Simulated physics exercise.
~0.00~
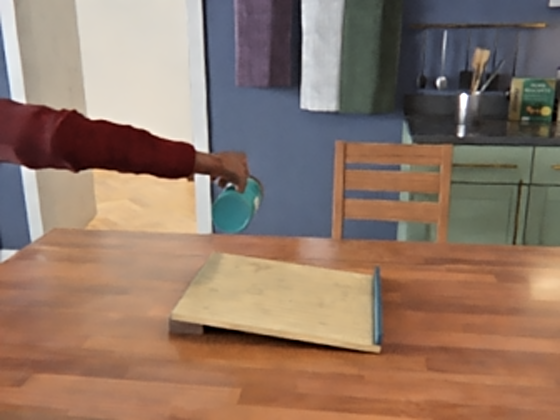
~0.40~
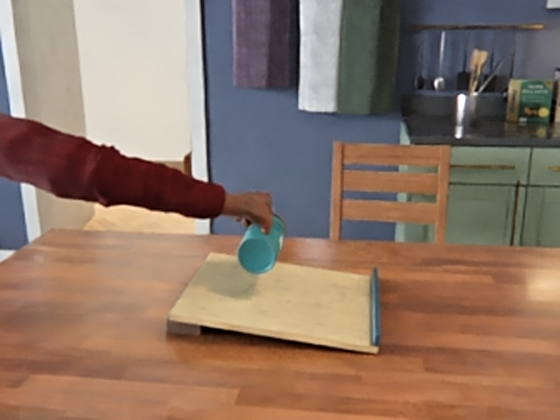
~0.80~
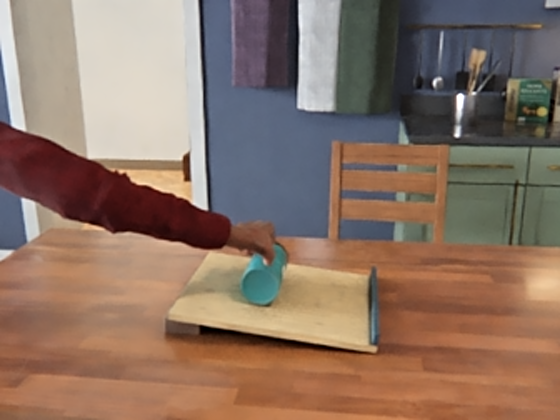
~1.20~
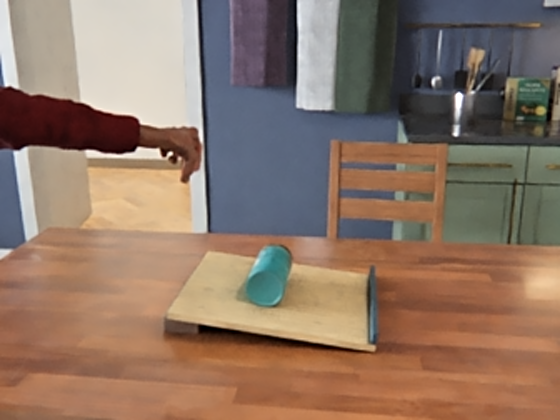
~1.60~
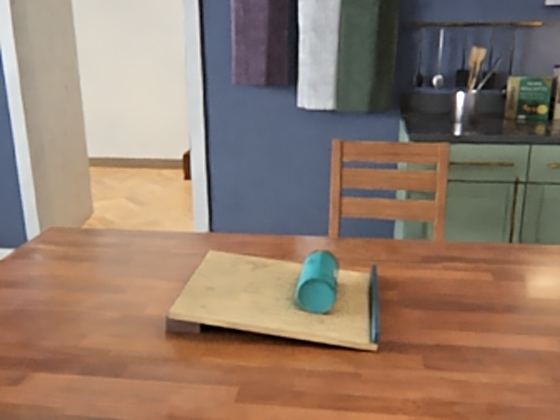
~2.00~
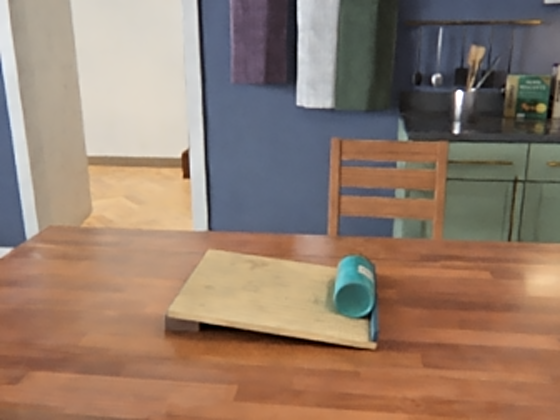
In the video, a hand lowers a turquoise jar on its side onto a sloping board on a wooden table, then lets go and draws back. The jar rolls down the board to the right, ending at the raised strip along its lower edge.
